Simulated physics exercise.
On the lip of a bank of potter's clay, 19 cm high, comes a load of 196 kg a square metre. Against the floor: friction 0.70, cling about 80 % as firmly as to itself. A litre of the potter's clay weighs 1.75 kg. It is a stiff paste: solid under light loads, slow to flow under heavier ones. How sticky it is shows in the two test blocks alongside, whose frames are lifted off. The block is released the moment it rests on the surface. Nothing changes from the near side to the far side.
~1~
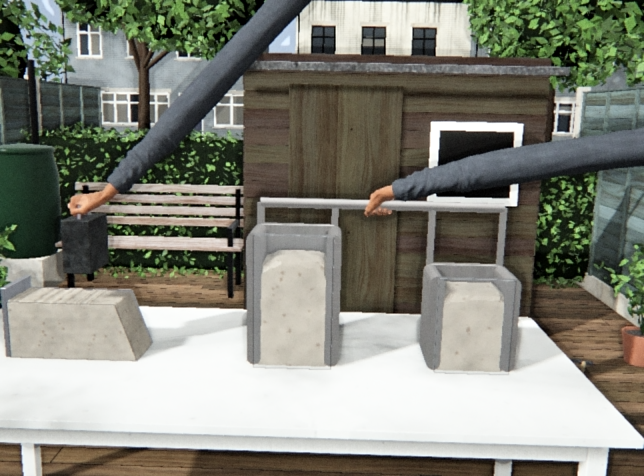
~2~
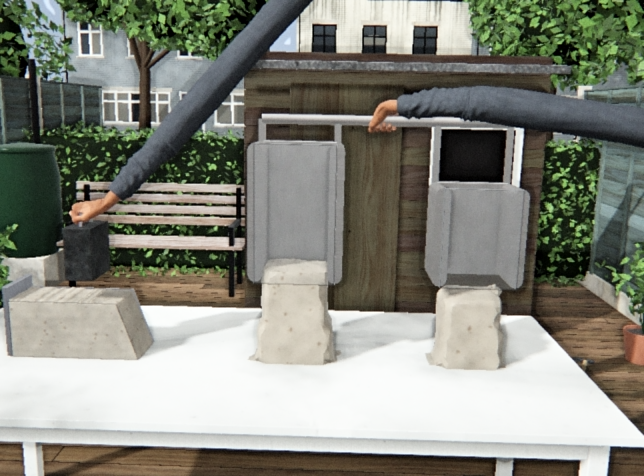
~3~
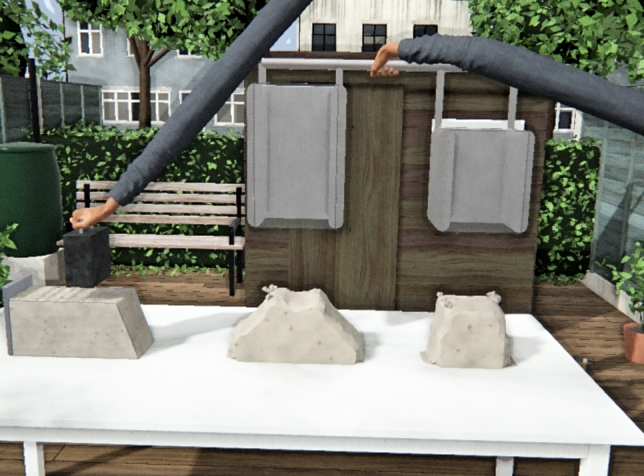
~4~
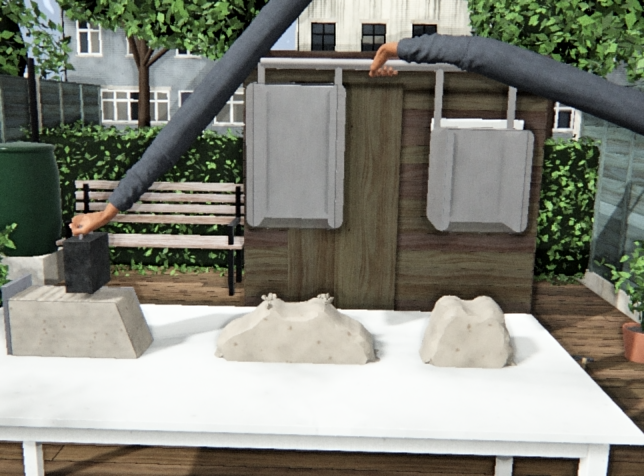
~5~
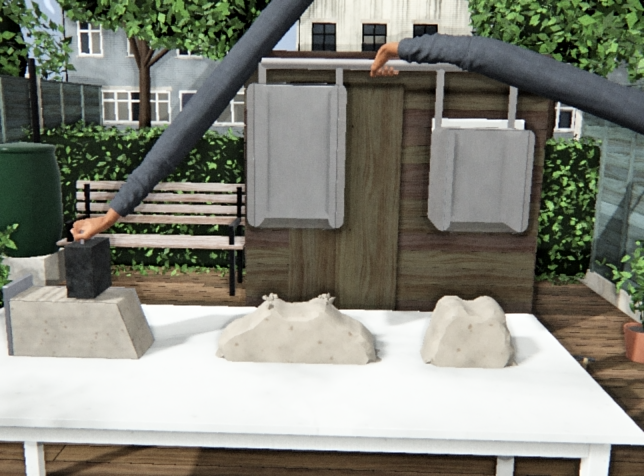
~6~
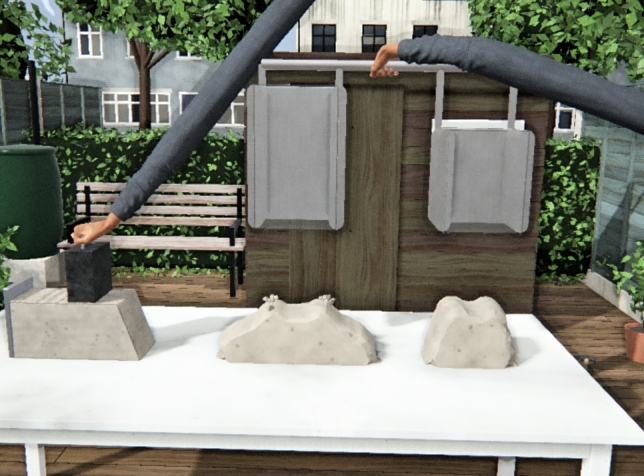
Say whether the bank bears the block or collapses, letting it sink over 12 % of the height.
It gives.
Last picture + 0.15 s, the block is down by 3 % of the bank's height and stands upright.
Last picture + 0.32 s, the block is down by 10 % of the bank's height and leans 4 degrees.
Last picture + 0.49 s, the block is down by 19 % of the bank's height and leans 9 degrees.
Last picture + 0.66 s, the block is down by 29 % of the bank's height and leans 16 degrees.
Last picture + 0.99 s, the block is down by 36 % of the bank's height and leans 24 degrees.
